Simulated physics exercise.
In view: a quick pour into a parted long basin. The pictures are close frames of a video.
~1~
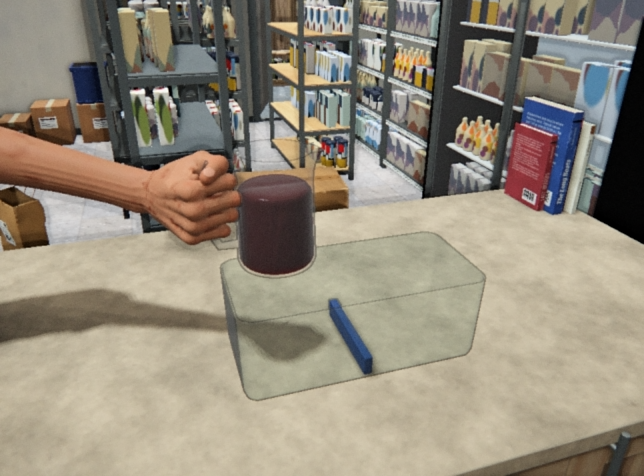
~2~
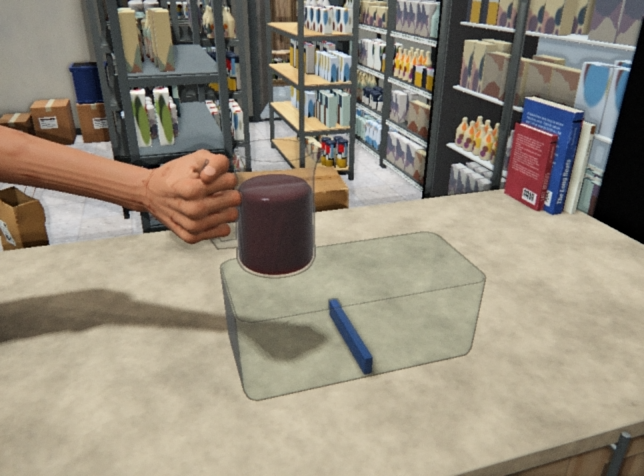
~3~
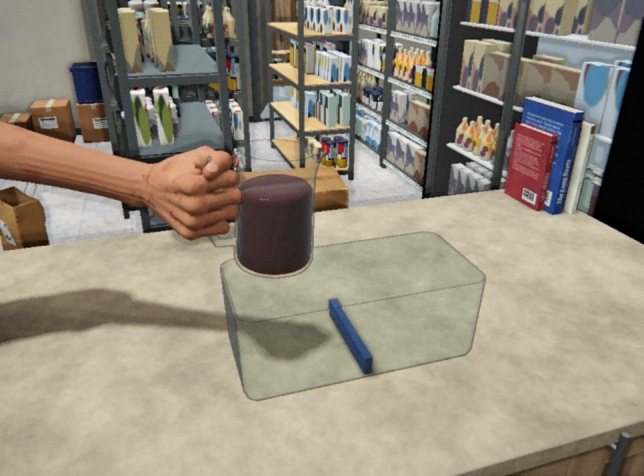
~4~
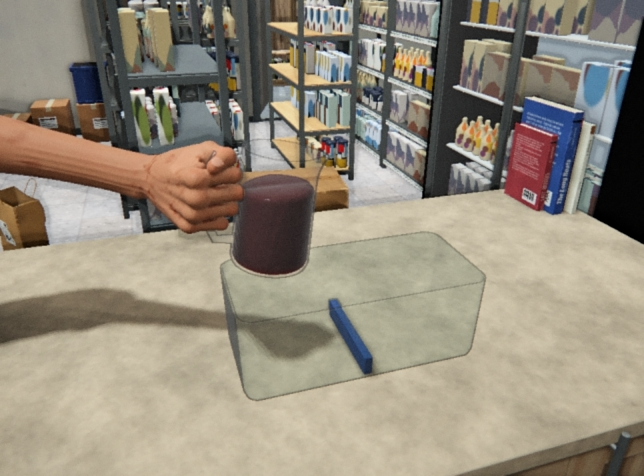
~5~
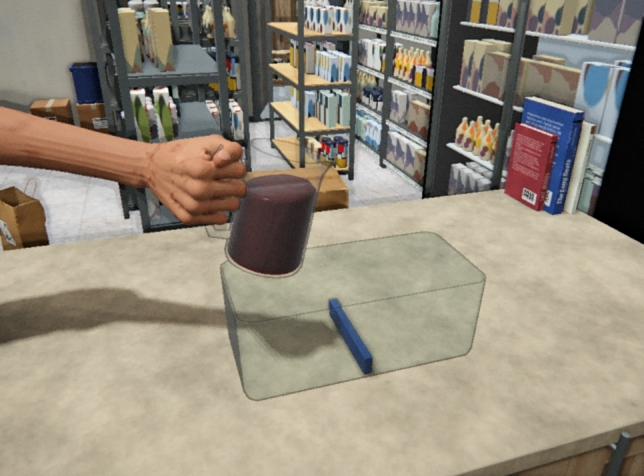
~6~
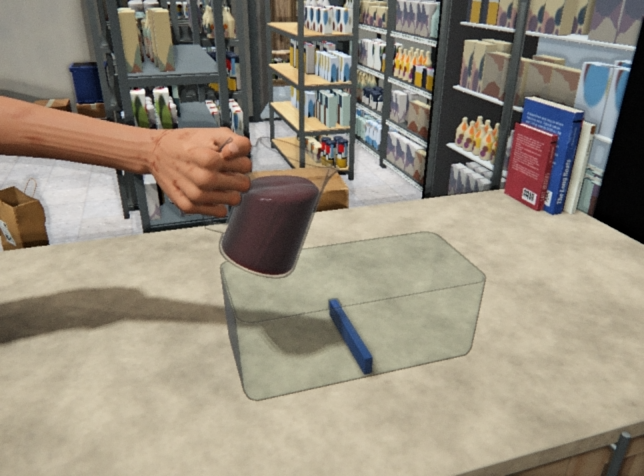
In a storeroom, a hand gradually tilts a clear container of dark wine rightward above a long basin.
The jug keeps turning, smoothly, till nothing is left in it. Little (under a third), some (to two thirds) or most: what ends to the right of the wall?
It comes to over two thirds.
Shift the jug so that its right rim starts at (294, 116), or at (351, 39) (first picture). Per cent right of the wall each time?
Roughly 75 per cent, and 75 per cent.
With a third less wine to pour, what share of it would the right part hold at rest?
It comes to 90 per cent or so.
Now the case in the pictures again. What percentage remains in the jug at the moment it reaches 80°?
Some 90 per cent.
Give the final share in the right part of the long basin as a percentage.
Roughly 90 in a hundred.
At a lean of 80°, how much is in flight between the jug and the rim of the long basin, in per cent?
Roughly 10 in a hundred.
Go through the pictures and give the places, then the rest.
In the first picture, it leans 0°; its right rim is at (322, 147); the wine meets the walls at (237, 189) and (308, 181); the long basin's rim runs from (228, 291) to (460, 255); the wall's top is at (349, 327).
In the second picture, it leans 1°; its right rim is at (323, 148); the wine meets the walls at (237, 189) and (308, 181).
In the third picture, it leans 4°; its right rim is at (326, 150); the wine meets the walls at (238, 189) and (310, 181).
In the fourth picture, it leans 8°; its right rim is at (330, 154); the wine meets the walls at (239, 189) and (311, 182).
In the fifth picture, it leans 14°; its right rim is at (334, 160); the wine meets the walls at (240, 194) and (313, 182).
In the sixth picture, it leans 22°; its right rim is at (339, 167); the wine meets the walls at (234, 206) and (317, 183).
A moment on, the jug is tipped on its side and 89 per cent is still to pour, 0 is left of the wall and 2 right of it.
Next, the jug is tipped right over and 34 per cent is still to pour, 2 is left of the wall and 49 right of it.
Then the jug is tipped right over and 3 per cent is still to pour, 8 is left of the wall and 86 right of it.
Later the jug is tipped right over and 0 per cent is still to pour, 7 is left of the wall and 93 right of it.
In the end 11 per cent lies left of the wall, 89 right of it and 0 outside.
